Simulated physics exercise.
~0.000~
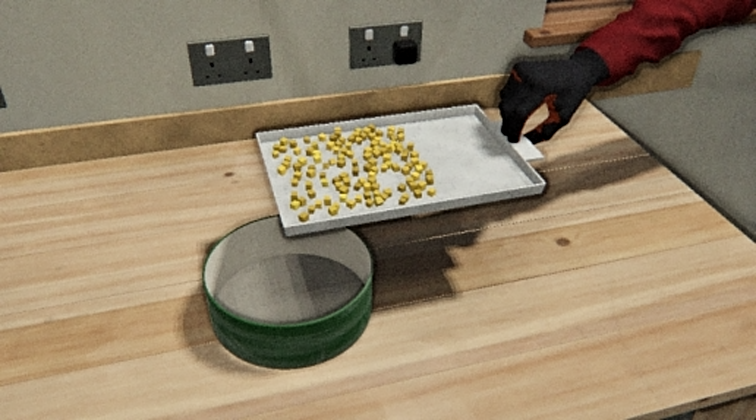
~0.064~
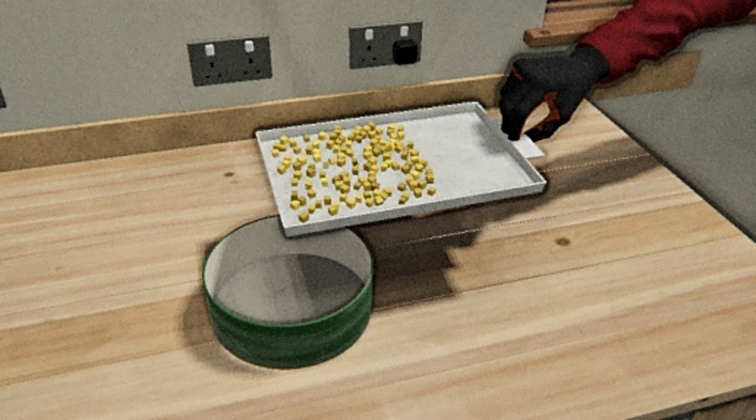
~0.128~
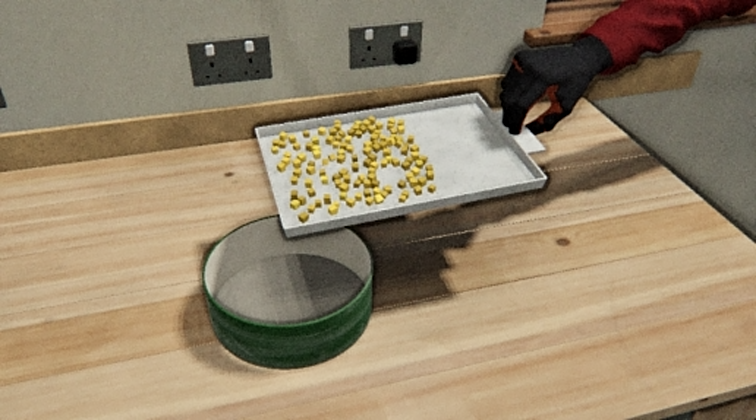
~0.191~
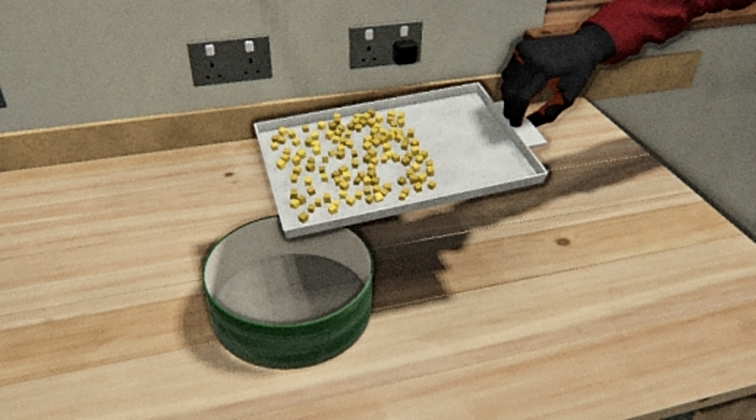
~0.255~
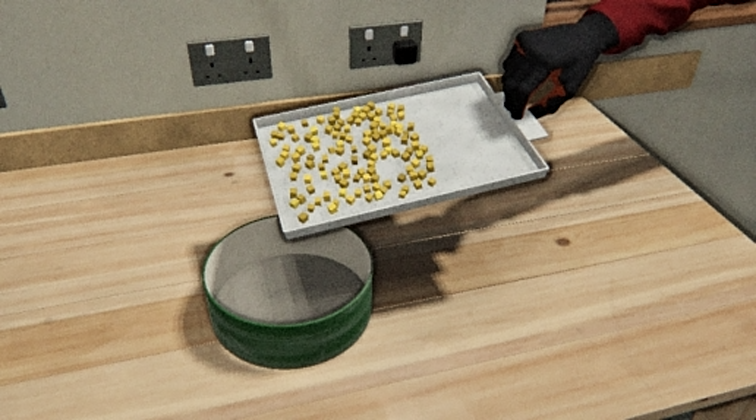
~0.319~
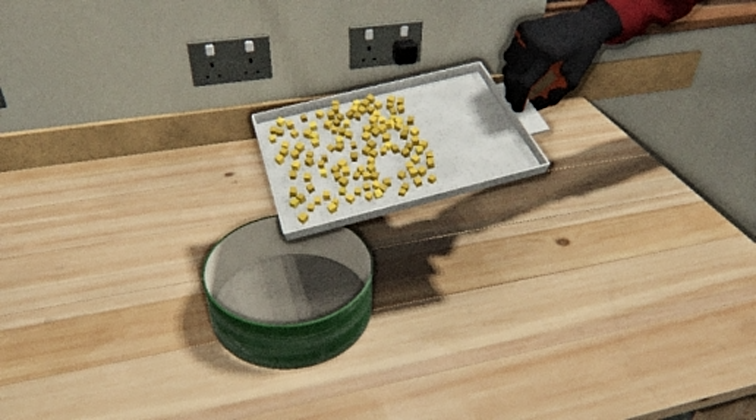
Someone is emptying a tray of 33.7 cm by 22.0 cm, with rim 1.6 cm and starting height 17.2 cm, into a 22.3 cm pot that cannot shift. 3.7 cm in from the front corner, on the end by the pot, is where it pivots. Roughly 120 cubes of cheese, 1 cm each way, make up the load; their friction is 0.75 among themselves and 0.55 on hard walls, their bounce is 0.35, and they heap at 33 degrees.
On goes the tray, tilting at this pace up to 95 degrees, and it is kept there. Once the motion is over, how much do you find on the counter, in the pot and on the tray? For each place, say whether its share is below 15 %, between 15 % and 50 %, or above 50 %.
In the end counter: Looks set for a partial amount, pot: Looks set for the better part, left on the tray: Looks set for a minimal amount.
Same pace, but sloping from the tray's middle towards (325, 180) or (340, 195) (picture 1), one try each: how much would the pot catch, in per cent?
Some 65 and 95 per cent.
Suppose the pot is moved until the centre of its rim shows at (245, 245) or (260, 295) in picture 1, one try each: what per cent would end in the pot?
Spot one: Some 5 per cent; spot two: Some 95 per cent.
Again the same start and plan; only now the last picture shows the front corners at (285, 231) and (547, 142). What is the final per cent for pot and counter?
Split: Pot = 80, counter = 10.
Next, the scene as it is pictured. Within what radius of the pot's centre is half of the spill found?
I'd say around 26 centimetres.
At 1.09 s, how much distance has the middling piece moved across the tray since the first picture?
Displacement on the tray: About 10 cm.
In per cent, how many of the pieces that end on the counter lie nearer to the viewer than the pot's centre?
Share: Roughly 100 %.
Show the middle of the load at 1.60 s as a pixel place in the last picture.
Look near (302, 216) in the last picture.
Then, at 1.09 s, tilt 51 degrees; the tray holds 95 %, the pot 0 %.
After 1.60 s, tilt 77 degrees; the tray holds 70 %, the pot 20 %.
After 2.18 s, tilt 95 degrees; the tray holds 10 %, the pot 55 %.
At rest (3.3 s), counter 25 %, pot 75 %, tray 0 %.
